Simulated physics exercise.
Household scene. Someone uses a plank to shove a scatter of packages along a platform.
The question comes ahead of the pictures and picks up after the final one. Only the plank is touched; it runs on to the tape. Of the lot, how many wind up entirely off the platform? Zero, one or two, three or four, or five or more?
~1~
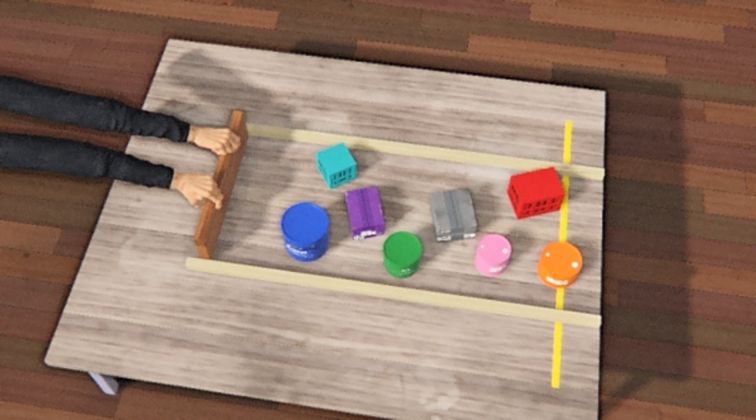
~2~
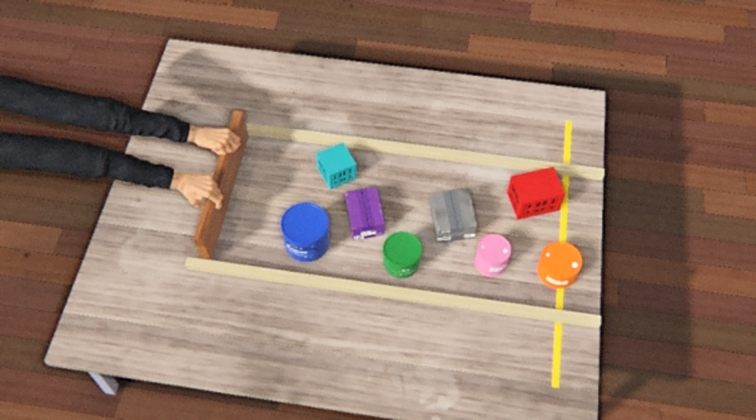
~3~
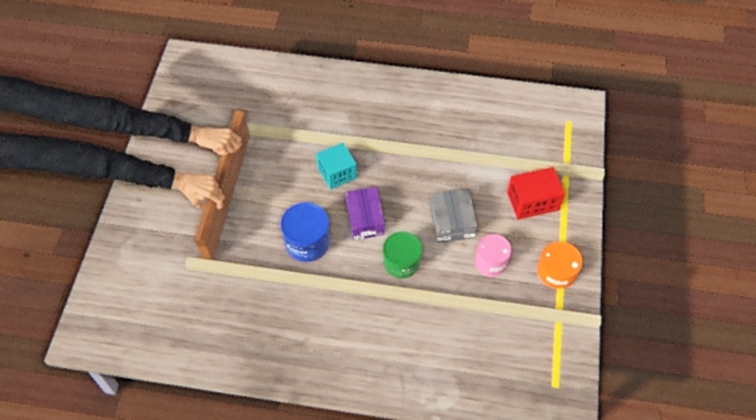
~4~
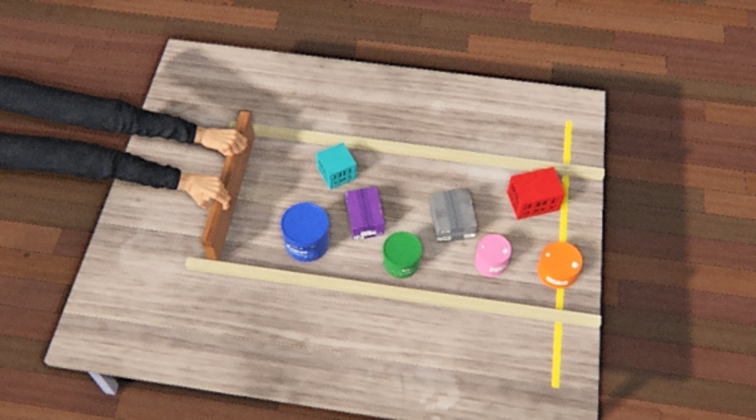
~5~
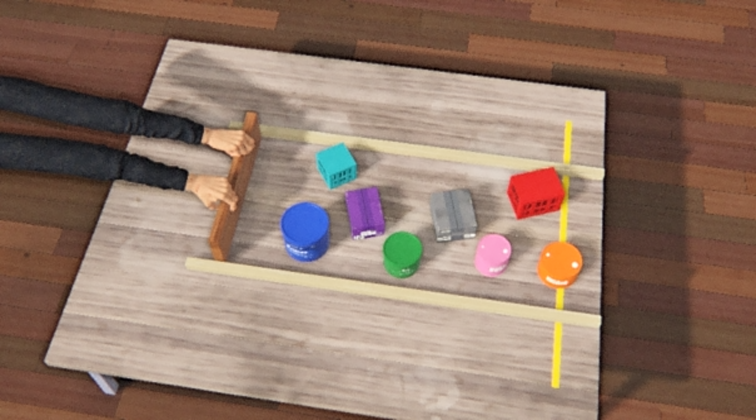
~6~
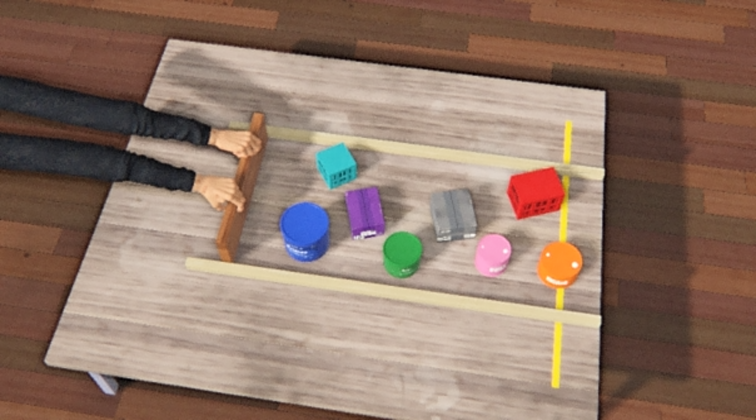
Entirely off: Five or more.
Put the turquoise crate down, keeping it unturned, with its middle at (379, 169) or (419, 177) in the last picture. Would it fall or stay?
Lab note - it rests there; then it rests there.
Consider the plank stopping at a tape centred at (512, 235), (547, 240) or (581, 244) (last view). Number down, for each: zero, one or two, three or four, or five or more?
Taking the places in the order asked: One or two, then 3 or 4, then at least five.
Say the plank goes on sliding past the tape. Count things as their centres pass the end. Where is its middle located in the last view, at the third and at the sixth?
It sits around (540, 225) and after that around (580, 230).
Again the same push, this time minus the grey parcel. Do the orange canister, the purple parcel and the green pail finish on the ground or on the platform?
The orange canister falls away while the purple parcel remains in place, and the green pail falls away.
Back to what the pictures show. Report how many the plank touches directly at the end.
So the total is 3.
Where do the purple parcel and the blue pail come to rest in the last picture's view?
Okay, so first (588, 234), and next (589, 272).
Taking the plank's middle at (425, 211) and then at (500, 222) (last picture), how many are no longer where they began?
I get 6 at the one place and 8 at the other.
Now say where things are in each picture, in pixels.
The first frame shows orange canister (559, 265); red crate (535, 193); pink canister (493, 256); plank (223, 184); tape (563, 242).
The second frame shows red crate (535, 193); purple parcel (365, 213).
The third frame shows pink canister (493, 256); green pail (402, 256).
The fourth frame shows orange canister (559, 265); grey parcel (453, 216).
The fifth frame shows red crate (535, 193); plank (237, 186).
The sixth frame shows orange canister (559, 265); red crate (535, 193); pink canister (493, 256); plank (244, 187); tape (563, 242).
Soon after, none off yet; orange canister at rest near (559, 265); red crate at rest near (535, 193); pink canister at rest near (493, 256).
In the end, the number that fall off is five or more; gone, green pail, grey parcel, pink canister, red crate and orange canister.
